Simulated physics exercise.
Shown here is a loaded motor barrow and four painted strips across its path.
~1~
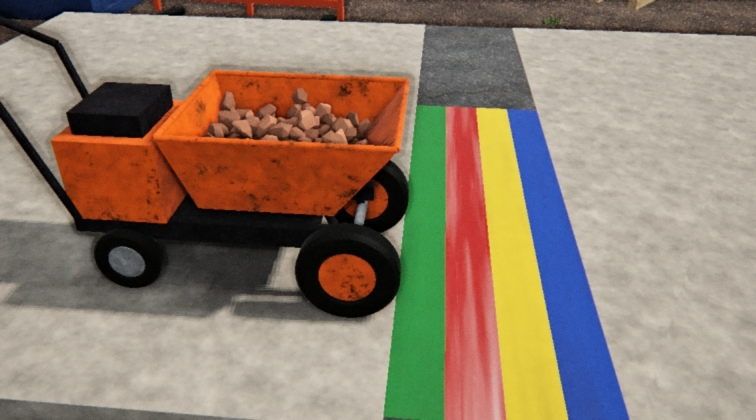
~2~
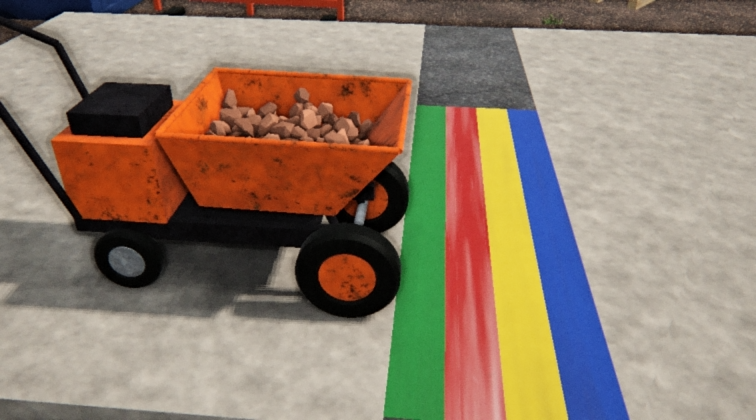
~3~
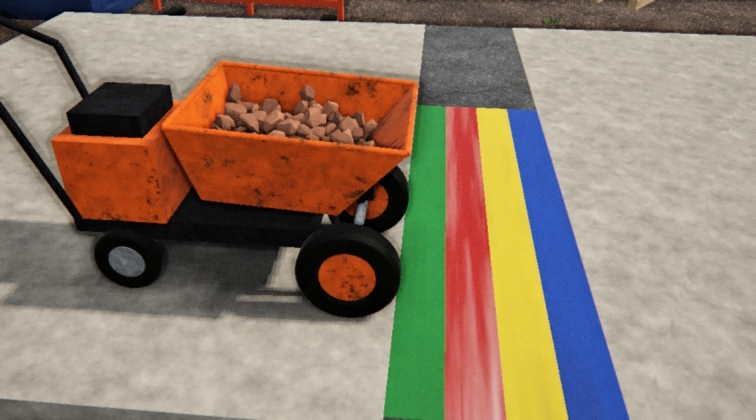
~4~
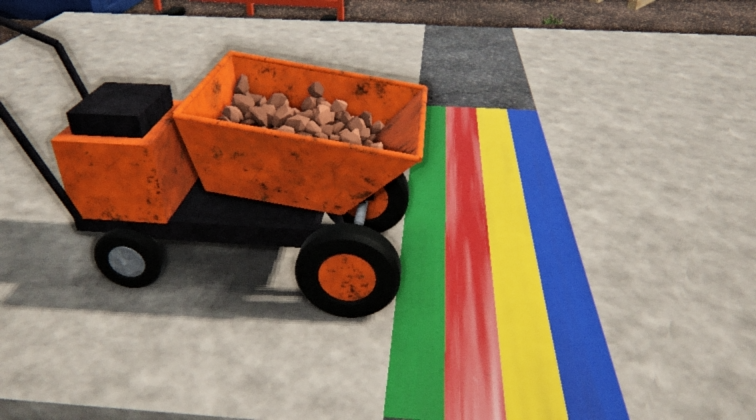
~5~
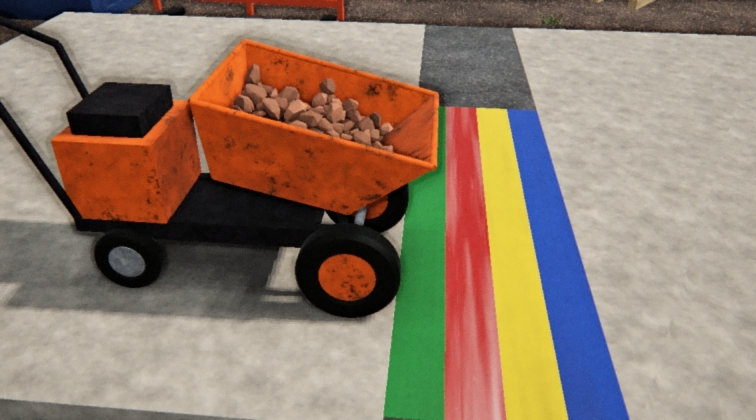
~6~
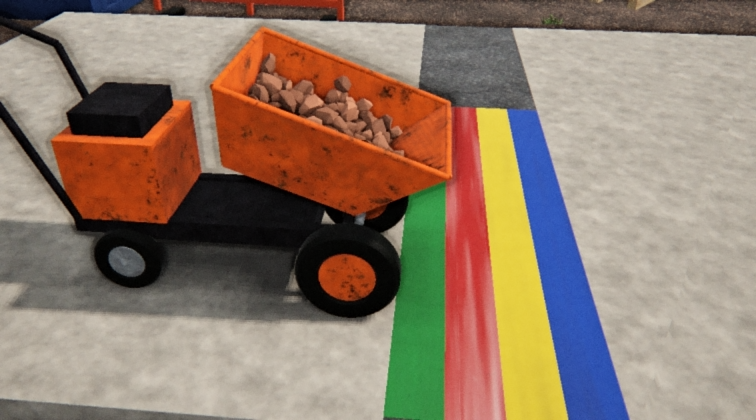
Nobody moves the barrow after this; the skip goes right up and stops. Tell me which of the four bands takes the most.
I would say the yellow band takes the most.
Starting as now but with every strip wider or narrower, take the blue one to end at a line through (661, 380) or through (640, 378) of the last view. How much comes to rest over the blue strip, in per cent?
First 20 in a hundred, then 30 in a hundred.
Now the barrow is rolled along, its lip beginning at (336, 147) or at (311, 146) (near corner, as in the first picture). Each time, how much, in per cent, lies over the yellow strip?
Close to 30 in a hundred, and close to 20 in a hundred.
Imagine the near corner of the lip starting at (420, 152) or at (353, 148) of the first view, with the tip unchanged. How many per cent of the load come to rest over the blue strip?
The first gives close to 40 per cent and the second 20 per cent.
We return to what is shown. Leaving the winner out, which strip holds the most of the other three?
The blue strip.
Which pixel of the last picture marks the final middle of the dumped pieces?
Near (540, 275).
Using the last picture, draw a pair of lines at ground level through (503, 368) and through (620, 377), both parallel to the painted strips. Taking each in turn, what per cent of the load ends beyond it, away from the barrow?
Around 80 per cent for the first, and 20 per cent for the second.
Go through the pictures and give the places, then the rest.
Lip of the skip near (396, 150), level; top of the load near (282, 132), lumps of rubble; green strip near (417, 355); red strip near (473, 359); yellow strip near (529, 364); blue strip near (586, 368), in the first frame.
Lip of the skip near (399, 151), level; top of the load near (269, 125), in the second frame.
Lip of the skip near (407, 154), tipped barely; top of the load near (273, 121), in the third frame.
Lip of the skip near (419, 160), tipped a little; top of the load near (266, 114), in the fourth frame.
Lip of the skip near (433, 167), tipped a little; top of the load near (257, 117), in the fifth frame.
Lip of the skip near (448, 178), tipped clearly; top of the load near (276, 102); green strip near (417, 355); red strip near (473, 359); yellow strip near (529, 364); blue strip near (586, 368), in the sixth frame.
Shortly afterwards, skip tipped steeply; the whole lot in the skip.
Next, skip tipped right over; the bulk in the skip; only a few over the red strip; a little over the yellow strip; a little over the blue strip.
Some moments later, skip tipped right over; a little in the skip; only a few over the red strip; near a third over the yellow strip; near a quarter over the blue strip; near a quarter off the paint.
In the end, skip tipped right over; a little in the skip; none at all over the green strip; a little over the red strip; near a third over the yellow strip; near a quarter over the blue strip; near a quarter off the paint.
